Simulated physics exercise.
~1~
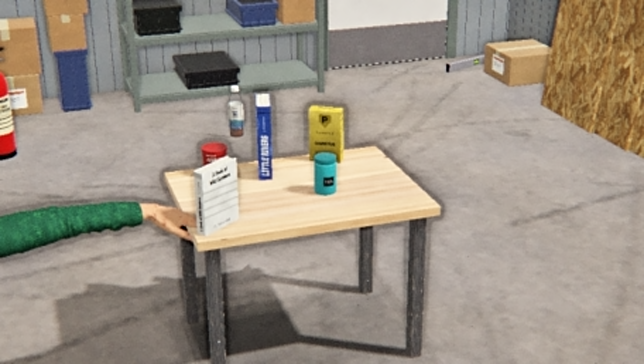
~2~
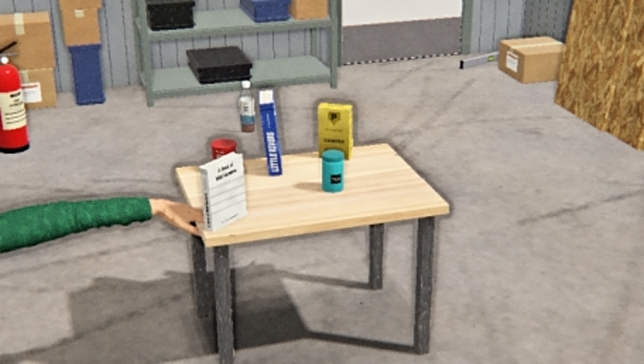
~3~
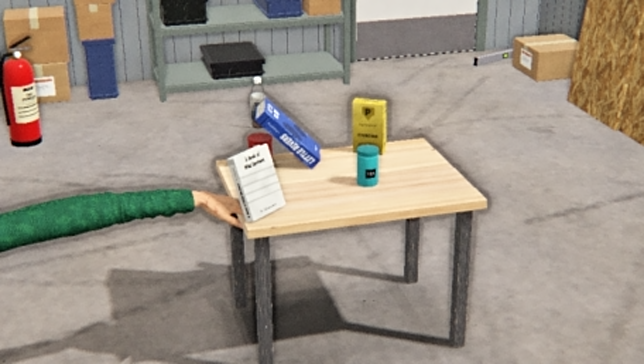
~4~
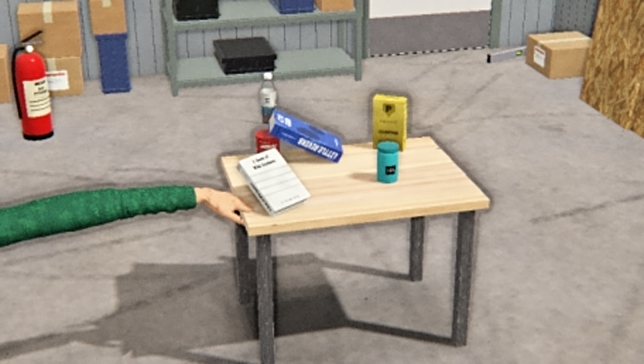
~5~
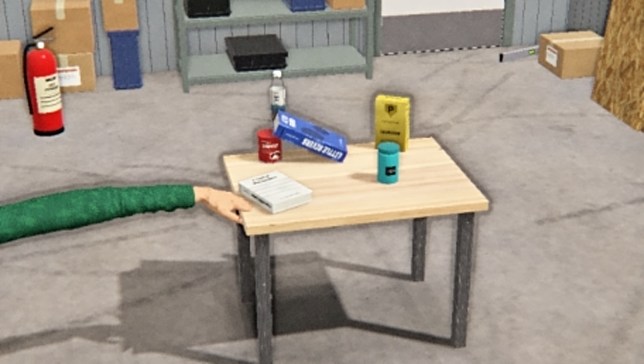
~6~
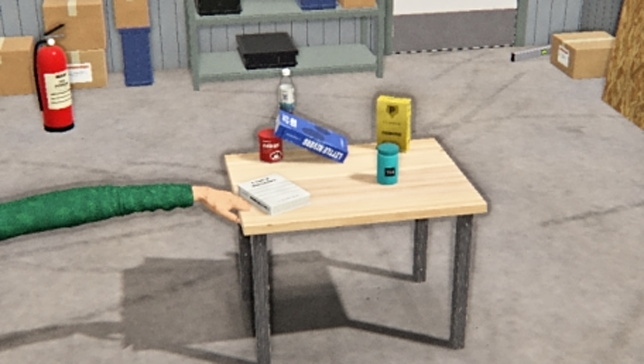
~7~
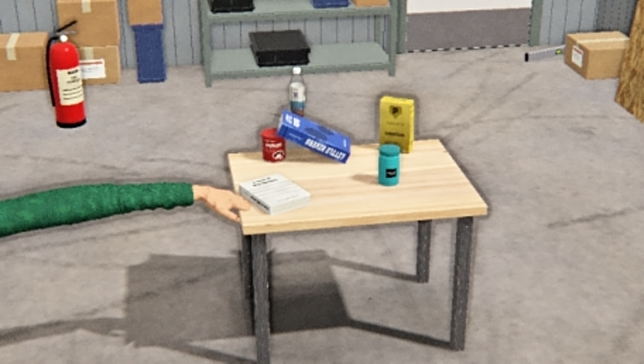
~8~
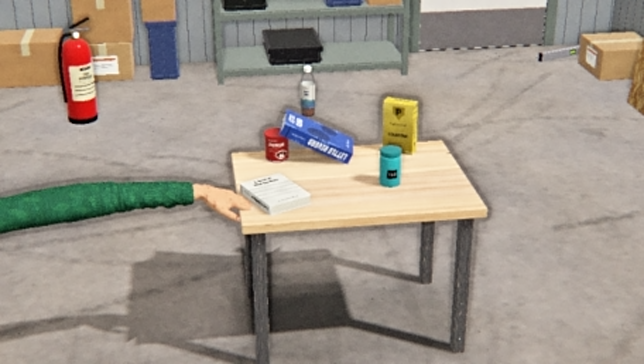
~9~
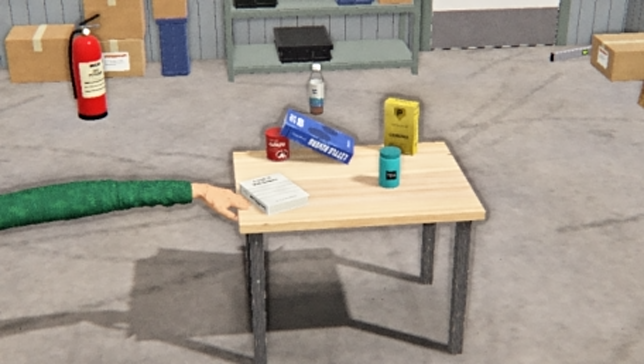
A green-sleeved arm shoved a small wooden table to the right, making the blue book tip over and lean against the red tin and the white book fall flat, while the yellow packet and turquoise jar stayed standing on the tabletop.
